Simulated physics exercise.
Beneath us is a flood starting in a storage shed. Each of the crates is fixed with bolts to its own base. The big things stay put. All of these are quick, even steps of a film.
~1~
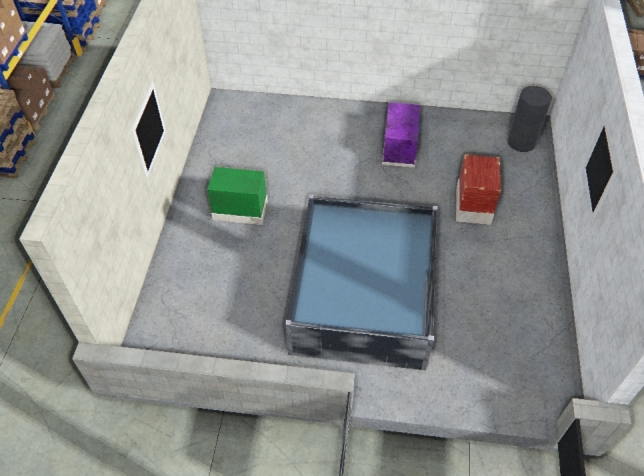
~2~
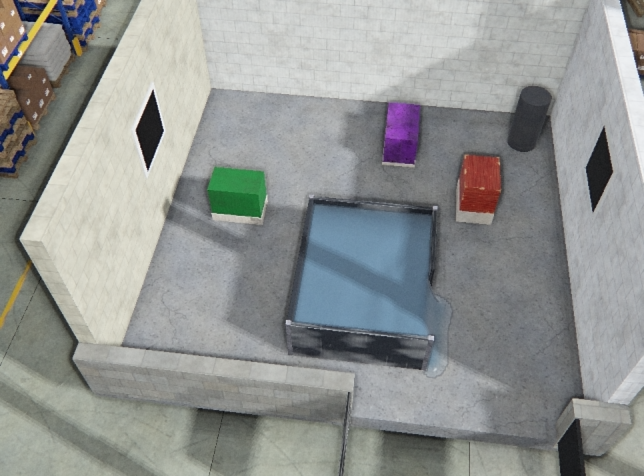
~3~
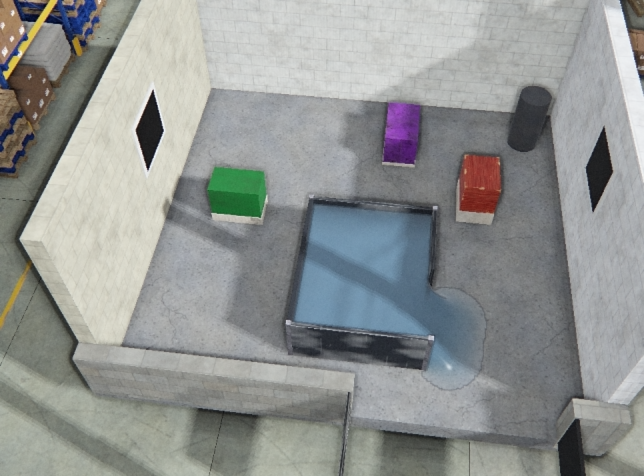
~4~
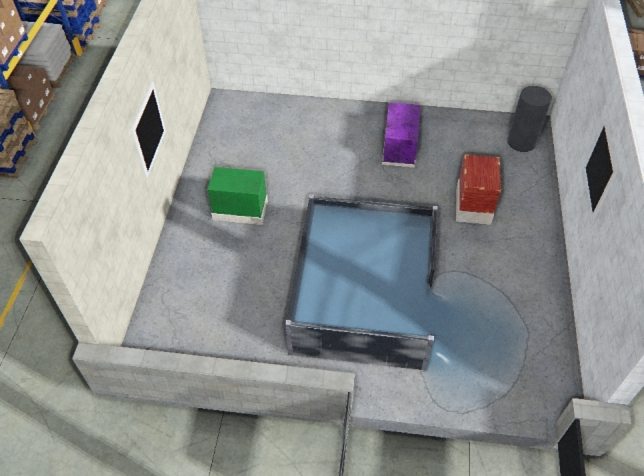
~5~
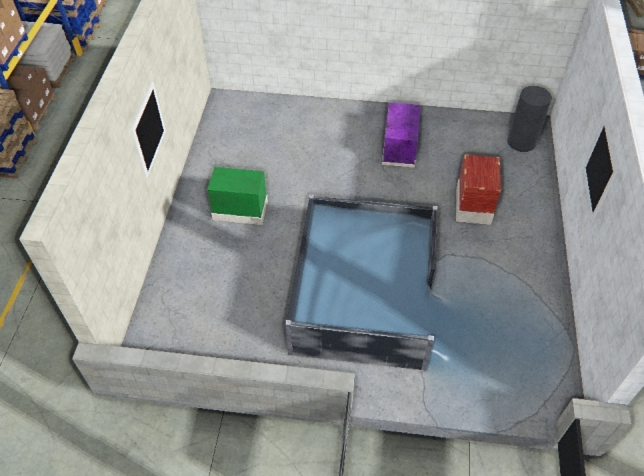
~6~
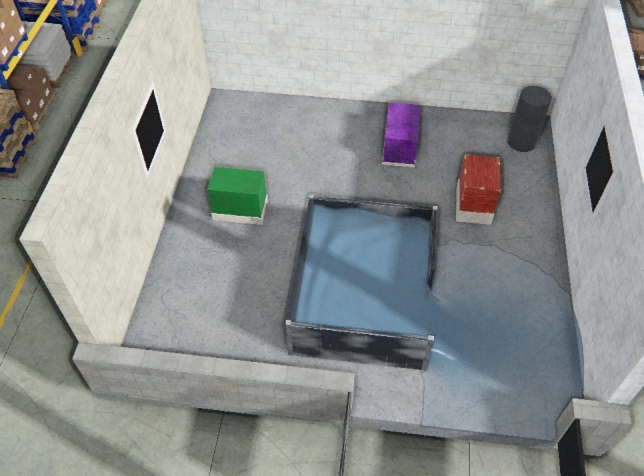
The clip opens on a walled room with still water in a square tank, surrounded by green, purple and red blocks and a dark cylinder. Water pours from the tank's right side and forms a small puddle, which widens across the floor until it reaches the right wall.
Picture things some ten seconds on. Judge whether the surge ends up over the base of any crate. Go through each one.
The green crate keeps dry. The purple crate gets wet. The red crate keeps dry.
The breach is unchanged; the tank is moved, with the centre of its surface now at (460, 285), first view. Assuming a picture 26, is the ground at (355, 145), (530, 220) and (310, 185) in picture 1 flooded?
As listed: Dry, flooded, dry.
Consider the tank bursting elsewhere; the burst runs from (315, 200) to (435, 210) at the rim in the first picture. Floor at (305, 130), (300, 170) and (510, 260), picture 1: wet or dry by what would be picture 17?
As listed: Wet, under water, not flooded.
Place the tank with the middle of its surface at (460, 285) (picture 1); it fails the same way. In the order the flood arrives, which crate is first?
My pick is the one in red.
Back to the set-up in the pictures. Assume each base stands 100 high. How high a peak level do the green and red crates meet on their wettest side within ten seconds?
Roughly 40 per cent, then 50 per cent.
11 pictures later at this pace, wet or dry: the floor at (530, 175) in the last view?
I'd expect that place to be drenched.
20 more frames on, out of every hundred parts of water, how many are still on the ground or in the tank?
Roughly 82 per cent.
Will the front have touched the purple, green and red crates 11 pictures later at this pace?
Purple dry, green dry, red wet.
A moment on, water covers 15 % of the floor; the green crate not reached, the purple crate not reached, the red crate water round its plinth.
Next, water covers 25 % of the floor; the green crate not reached, the purple crate not reached, the red crate water round its plinth.
Then, water covers 35 % of the floor; the green crate not reached, the purple crate water round its plinth, the red crate water round its plinth.
Later, water covers 60 % of the floor; the green crate water round its plinth, the purple crate water round its plinth, the red crate water round its plinth.
In the end, water covers 85 % of the floor; the green crate stayed above the water, the purple crate was topped, the red crate stayed above the water.
